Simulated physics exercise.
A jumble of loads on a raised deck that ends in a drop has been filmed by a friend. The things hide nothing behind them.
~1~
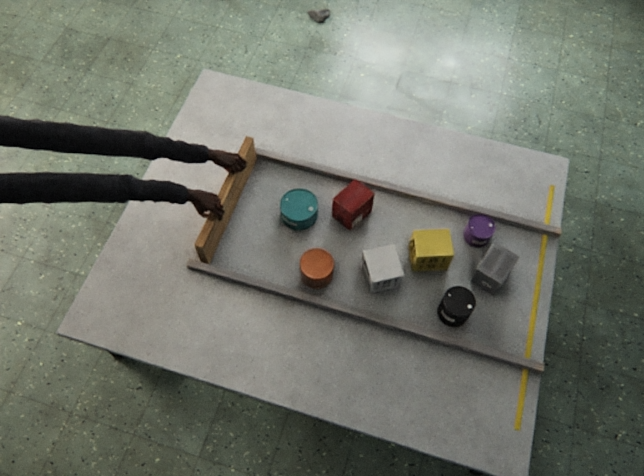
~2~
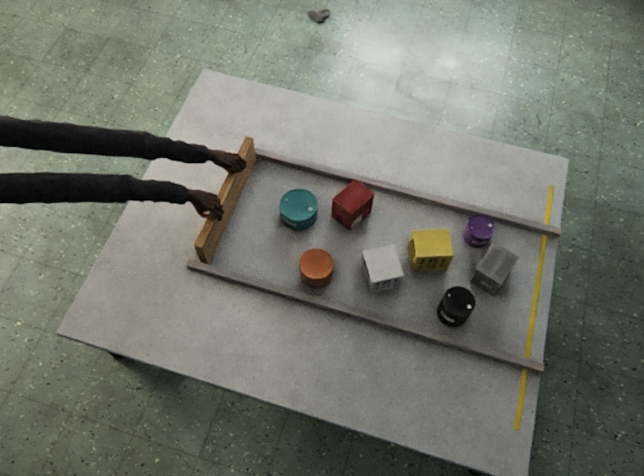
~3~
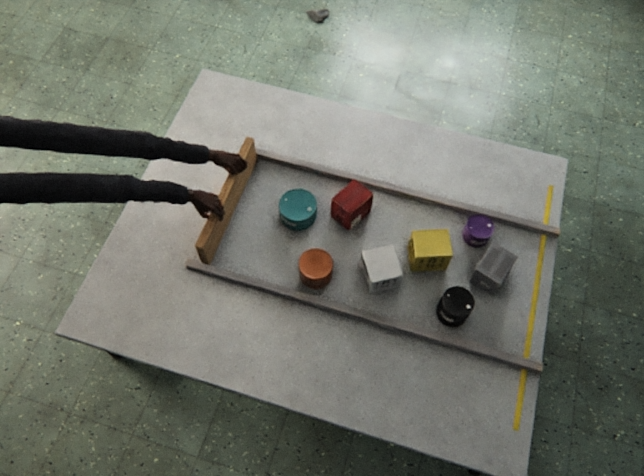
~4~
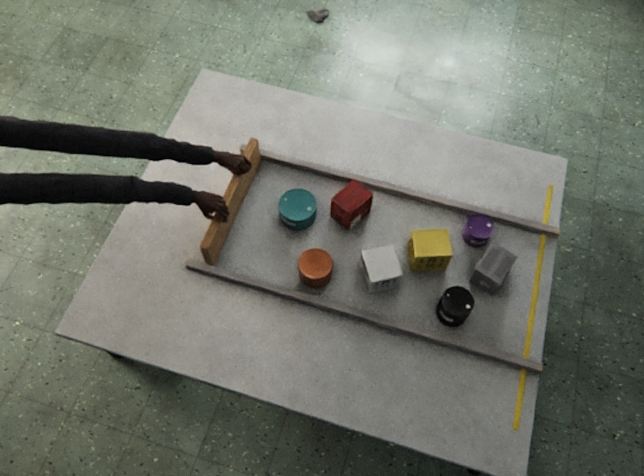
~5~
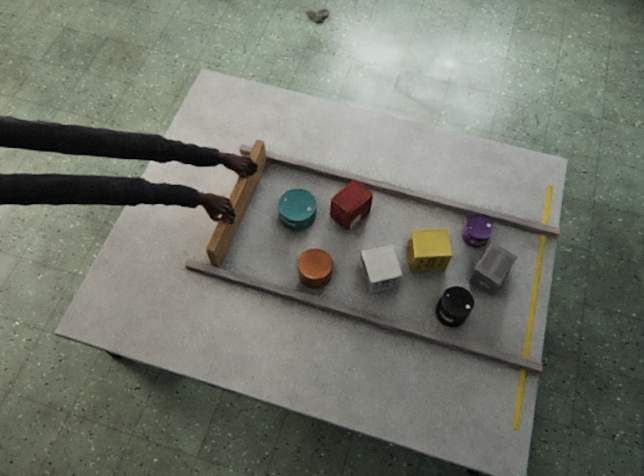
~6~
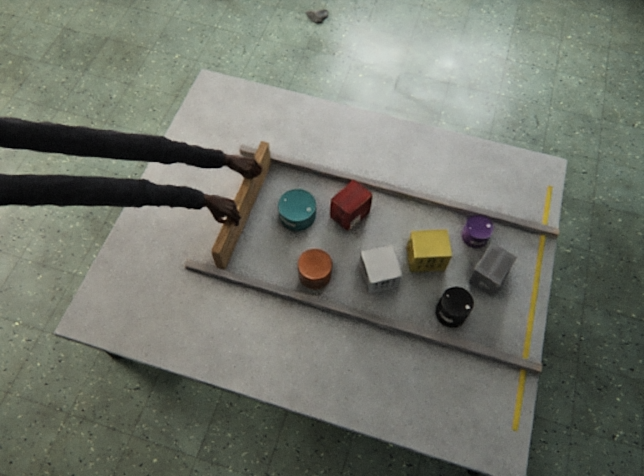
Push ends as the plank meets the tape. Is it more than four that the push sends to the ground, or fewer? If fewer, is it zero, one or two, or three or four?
More than four.
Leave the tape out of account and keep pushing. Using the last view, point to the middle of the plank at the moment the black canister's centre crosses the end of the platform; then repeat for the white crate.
Approx. (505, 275) for the first, approx. (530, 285) for the second.
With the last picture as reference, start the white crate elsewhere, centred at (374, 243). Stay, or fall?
Starting there, it falls away.
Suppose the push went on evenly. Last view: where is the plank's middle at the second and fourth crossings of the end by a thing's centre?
(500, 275) and (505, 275).
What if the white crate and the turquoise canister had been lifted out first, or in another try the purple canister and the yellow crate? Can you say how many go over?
The number is 5 for the first case and 6 for the second.
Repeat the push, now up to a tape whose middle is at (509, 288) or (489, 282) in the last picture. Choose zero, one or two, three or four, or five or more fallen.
Taking the two places as listed: Either three or four, then either one or two.
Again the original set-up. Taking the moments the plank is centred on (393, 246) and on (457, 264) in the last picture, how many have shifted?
Tally: First 5; then 8.
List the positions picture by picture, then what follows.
In the first frame, grey tote (494, 269); purple canister (479, 231); black canister (456, 307); plank (228, 199); tape (537, 294).
In the second frame, purple canister (479, 231); white crate (382, 269).
In the third frame, black canister (455, 307); turquoise canister (298, 209).
In the fourth frame, grey tote (493, 269); plank (233, 200).
In the fifth frame, purple canister (477, 231); yellow crate (429, 251).
In the sixth frame, grey tote (492, 270); purple canister (477, 232); black canister (454, 307); plank (243, 204); tape (534, 295).
Early on, none off yet; grey tote at rest near (492, 270); purple canister at rest near (477, 232); black canister at rest near (454, 307).
A while later, none off yet; grey tote moving near (495, 271); purple canister at rest near (477, 232); black canister at rest near (454, 307).
Further along, none off yet; grey tote travelled well along near (558, 312); purple canister travelled well along near (535, 248); black canister travelled well along near (522, 330).
Finally, the number that fall off is five or more; lost, turquoise canister, orange pail, red parcel, white crate, yellow crate, black canister, purple canister and grey tote.
